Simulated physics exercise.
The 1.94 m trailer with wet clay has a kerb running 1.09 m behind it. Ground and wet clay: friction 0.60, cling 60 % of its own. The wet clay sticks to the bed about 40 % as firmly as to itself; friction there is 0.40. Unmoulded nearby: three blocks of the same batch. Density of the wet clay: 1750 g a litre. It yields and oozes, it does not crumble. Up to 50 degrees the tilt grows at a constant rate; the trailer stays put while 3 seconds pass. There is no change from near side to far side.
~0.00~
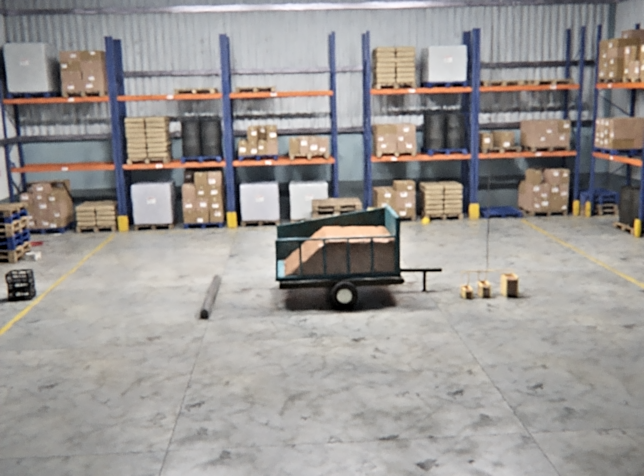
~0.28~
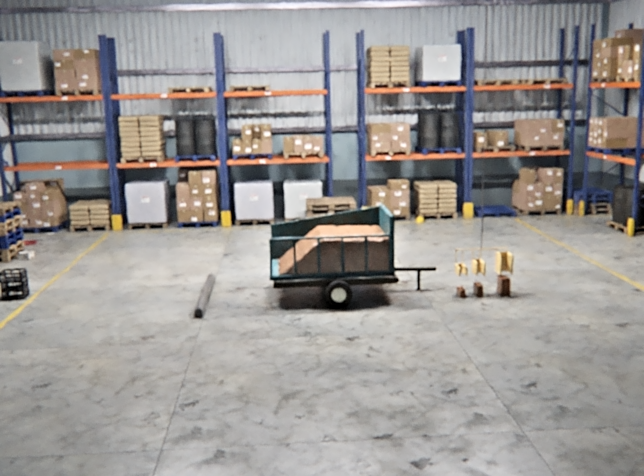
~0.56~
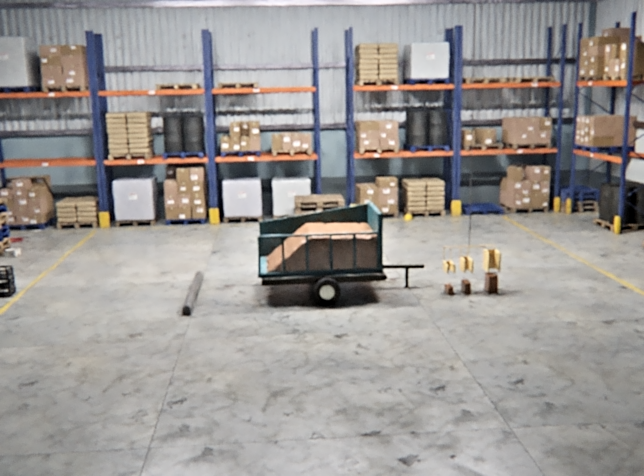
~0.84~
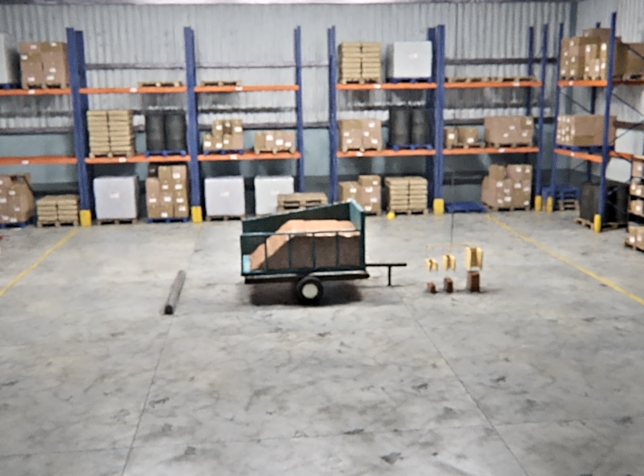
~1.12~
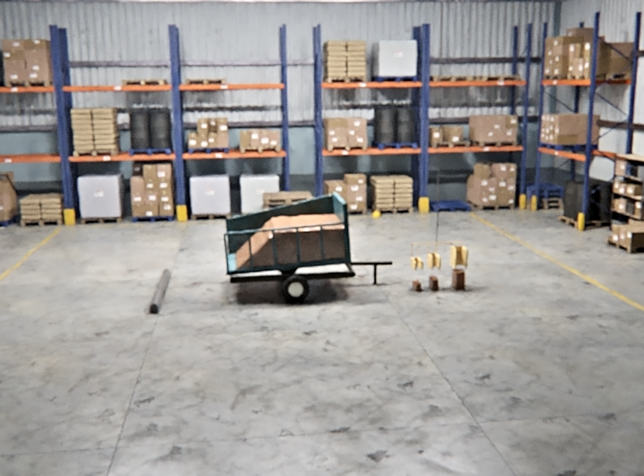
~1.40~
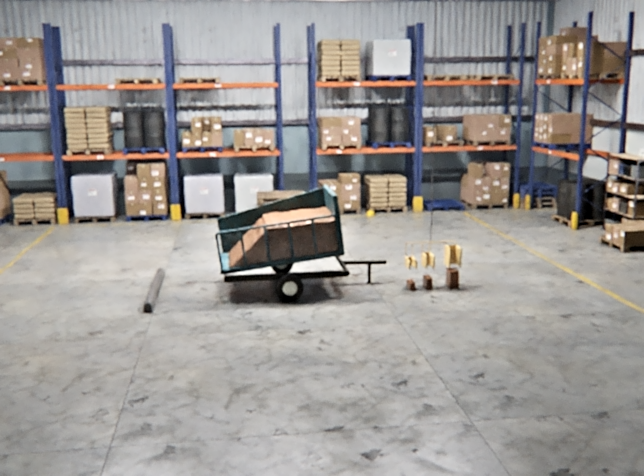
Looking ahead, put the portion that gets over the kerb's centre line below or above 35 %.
Short of 35 %.
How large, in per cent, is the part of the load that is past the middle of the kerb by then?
Close to 16 in a hundred.
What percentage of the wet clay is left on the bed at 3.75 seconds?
Estimate: Near 25 in a hundred.
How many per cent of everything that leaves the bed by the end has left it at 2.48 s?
Around 0 out of 100.
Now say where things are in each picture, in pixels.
Top of the high end at (395, 219), tilt 0 degrees; foremost bit of the wet clay at (289, 276); block heights 13 cm, 19 cm, 30 cm (left to right), in the first picture.
Top of the high end at (390, 218), tilt 0 degrees; foremost bit of the wet clay at (283, 275); block heights 13 cm, 19 cm, 30 cm (left to right), in the second picture.
Top of the high end at (378, 215), tilt 0 degrees; foremost bit of the wet clay at (271, 272); block heights 13 cm, 19 cm, 30 cm (left to right), in the third picture.
Top of the high end at (360, 213), tilt 0 degrees; foremost bit of the wet clay at (254, 271); block heights 13 cm, 19 cm, 30 cm (left to right), in the fourth picture.
Top of the high end at (343, 206), tilt 3 degrees; foremost bit of the wet clay at (239, 269); block heights 13 cm, 19 cm, 30 cm (left to right), in the fifth picture.
Top of the high end at (333, 198), tilt 7 degrees; foremost bit of the wet clay at (233, 266); block heights 13 cm, 19 cm, 30 cm (left to right), in the sixth picture.
After 2.48 s, the tilt is 20 degrees, 98 % is on the bed and 0 % past the kerb's middle.
After 3.75 s, the tilt is 36 degrees, 27 % is on the bed and 7 % past the kerb's middle.
After 5.03 s, the tilt is 50 degrees, none is on the bed and 17 % past the kerb's middle.
After 6.30 s, the tilt is 50 degrees, none is on the bed and 17 % past the kerb's middle.
After 8.00 s, the tilt is 50 degrees, none is on the bed and 17 % past the kerb's middle.
